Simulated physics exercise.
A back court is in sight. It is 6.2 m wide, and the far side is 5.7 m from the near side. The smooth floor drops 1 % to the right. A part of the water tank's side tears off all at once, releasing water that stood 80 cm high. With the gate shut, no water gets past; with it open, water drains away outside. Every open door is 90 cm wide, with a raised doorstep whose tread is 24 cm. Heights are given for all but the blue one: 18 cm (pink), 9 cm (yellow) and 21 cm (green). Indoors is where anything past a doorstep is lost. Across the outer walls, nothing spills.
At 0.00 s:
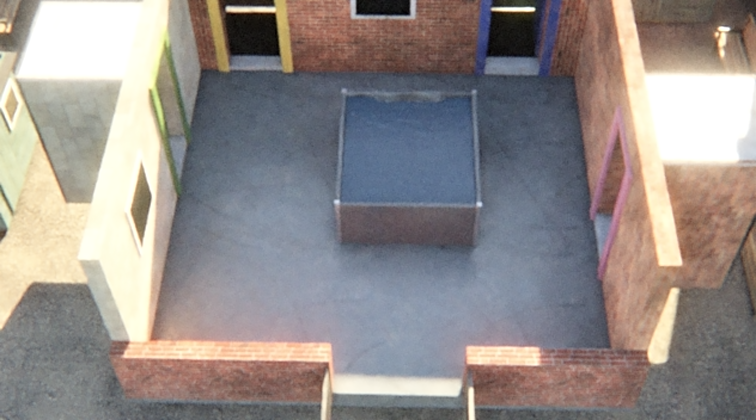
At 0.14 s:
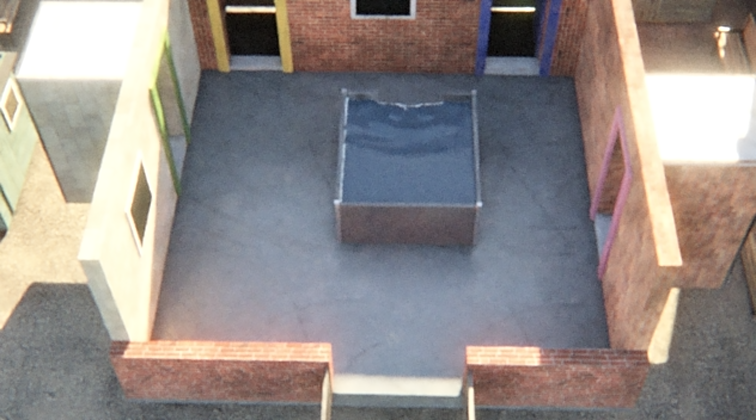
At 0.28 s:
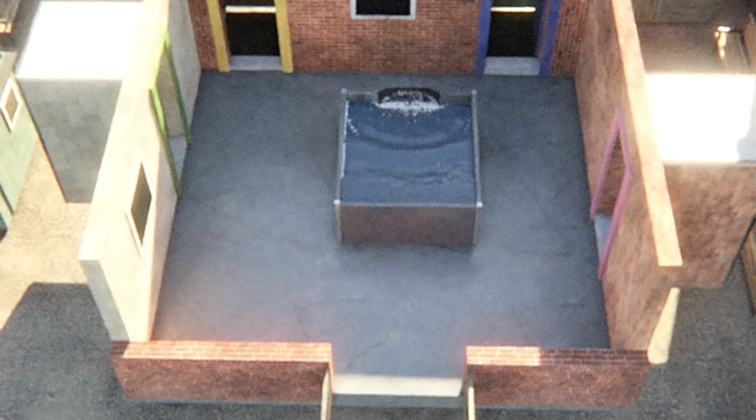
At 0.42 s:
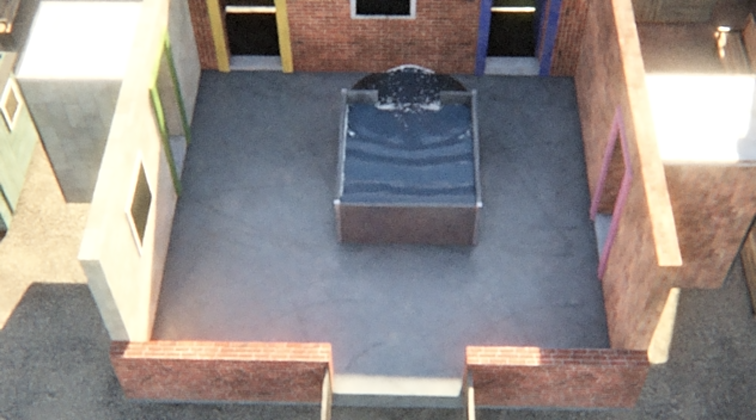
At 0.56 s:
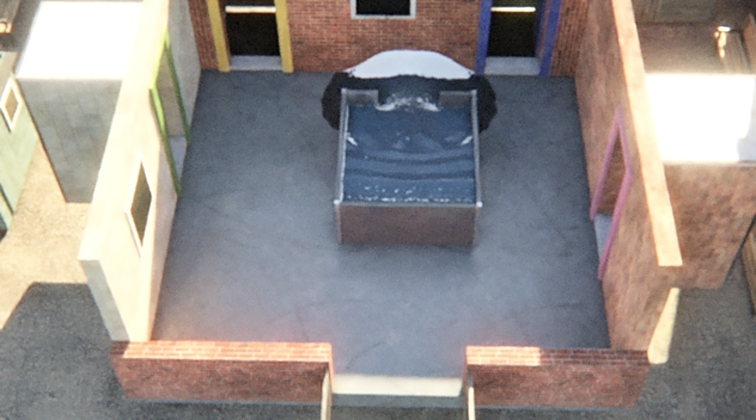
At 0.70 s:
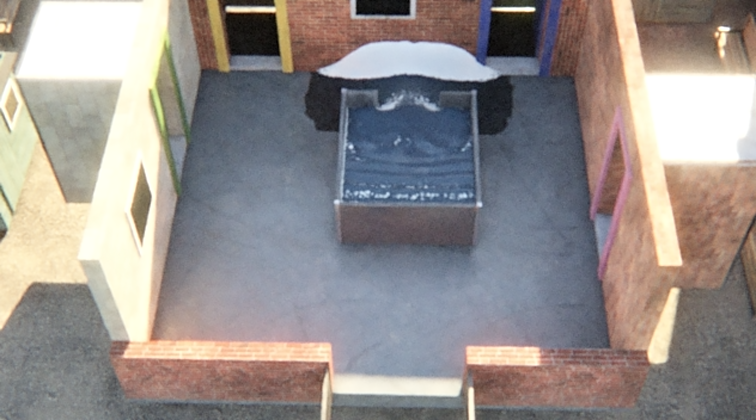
Back court with brick walls, a still water tank breaking open on its far side, water pouring out and spreading both ways.
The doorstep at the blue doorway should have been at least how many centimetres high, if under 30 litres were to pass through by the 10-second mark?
At least some 11 cm.
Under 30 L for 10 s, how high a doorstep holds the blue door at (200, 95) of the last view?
About 23 cm.
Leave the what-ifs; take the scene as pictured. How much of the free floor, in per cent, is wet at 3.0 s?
Approximately 50 % of it.
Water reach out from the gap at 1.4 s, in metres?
Around 3.6 m out.
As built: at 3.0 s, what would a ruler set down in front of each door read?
In cm - pink: 6, yellow: 8, green: 15, blue: 13.
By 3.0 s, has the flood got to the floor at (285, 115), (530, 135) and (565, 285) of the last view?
Listed order - soaked through, soaked through, soaked through.
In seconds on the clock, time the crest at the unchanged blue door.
1.4 s.
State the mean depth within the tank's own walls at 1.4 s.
The mean depth is roughly 54 cm.
After 1.4 s water covers 20 % of the floor, deepest (55 cm) near (408, 77); 18 cm at the blue door, 0 litres in over its 17 cm doorstep.
After 3.0 s water covers 50 % of the floor, deepest (33 cm) near (574, 96); 13 cm at the blue door, 3 litres in over its 17 cm doorstep.
After 10.0 s water covers 100 % of the floor, deepest (16 cm) near (611, 382); 7 cm at the blue door, 5 litres in over its 17 cm doorstep.
At the blue door as built, the water arrived by 0.8 s and peaked near 18 cm at 1.4 s.
Run again over the same 10 s with other heights there, 40 litres in over 10 cm, 18 litres over 13 cm. The limit of 30 litres is kept from about 11 cm up.
